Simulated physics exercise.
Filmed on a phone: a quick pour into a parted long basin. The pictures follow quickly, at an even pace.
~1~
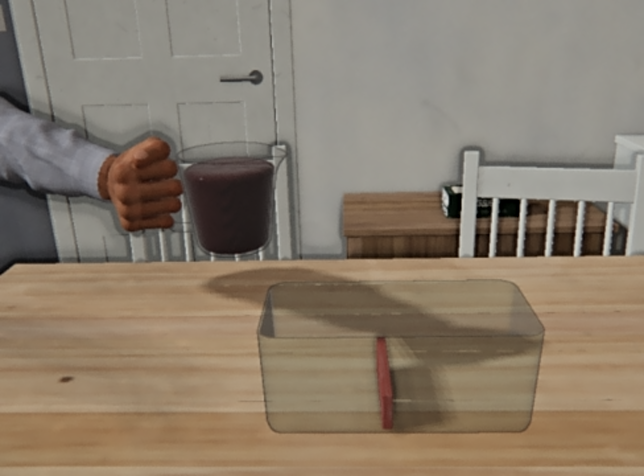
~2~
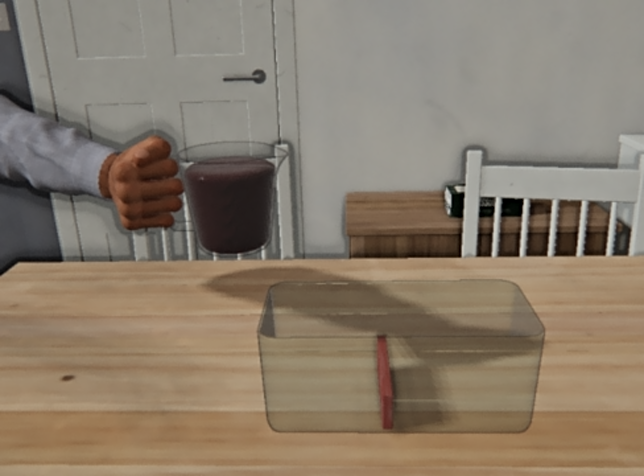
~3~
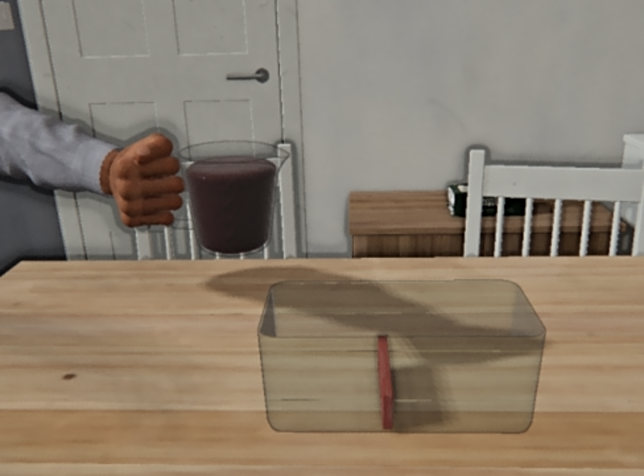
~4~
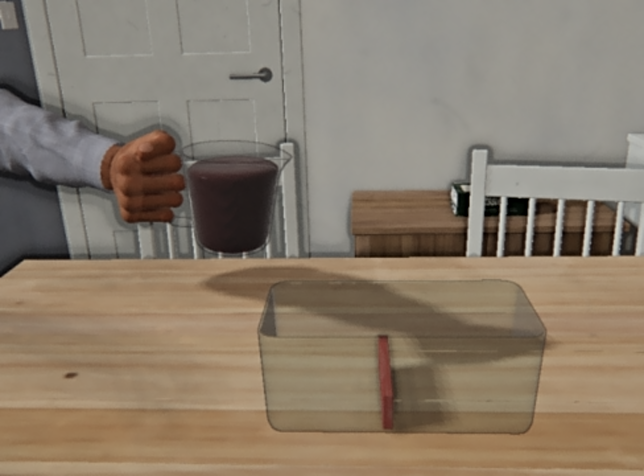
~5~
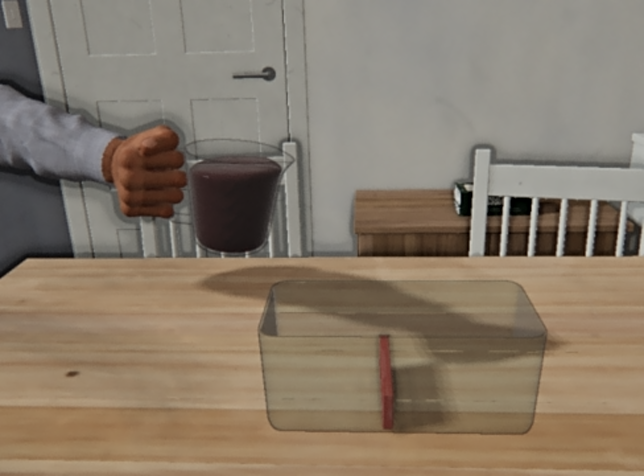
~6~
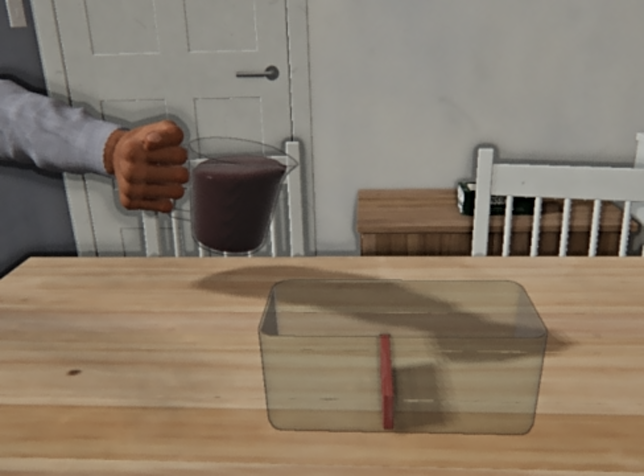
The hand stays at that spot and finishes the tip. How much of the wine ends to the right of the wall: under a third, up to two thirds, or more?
In the end under a third is right of the wall.
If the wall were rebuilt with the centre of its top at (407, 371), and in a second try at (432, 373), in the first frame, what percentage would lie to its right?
First some 10, then 10 per cent.
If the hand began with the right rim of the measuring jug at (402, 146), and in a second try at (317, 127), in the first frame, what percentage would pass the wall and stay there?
Near 95 % and 75 %.
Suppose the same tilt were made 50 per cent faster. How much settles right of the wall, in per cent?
It comes to 5 per cent or so.
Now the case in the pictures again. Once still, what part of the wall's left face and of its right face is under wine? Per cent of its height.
Left about 60, right about 0.
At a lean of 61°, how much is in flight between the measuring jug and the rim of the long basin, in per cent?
Some 15 per cent.
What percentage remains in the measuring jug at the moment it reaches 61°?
Near 75 %.
A moment on, the measuring jug is tipped part way and 77 per cent is still to pour, 5 is left of the wall and 0 right of it.
Next, the measuring jug is tipped on its side and 28 per cent is still to pour, 50 is left of the wall and 3 right of it.
Then the measuring jug is tipped on its side and 3 per cent is still to pour, 87 is left of the wall and 4 right of it.
Later the measuring jug is tipped on its side and 0 per cent is still to pour, 92 is left of the wall and 5 right of it.
In the end 93 per cent lies left of the wall, 5 right of it and 3 outside.
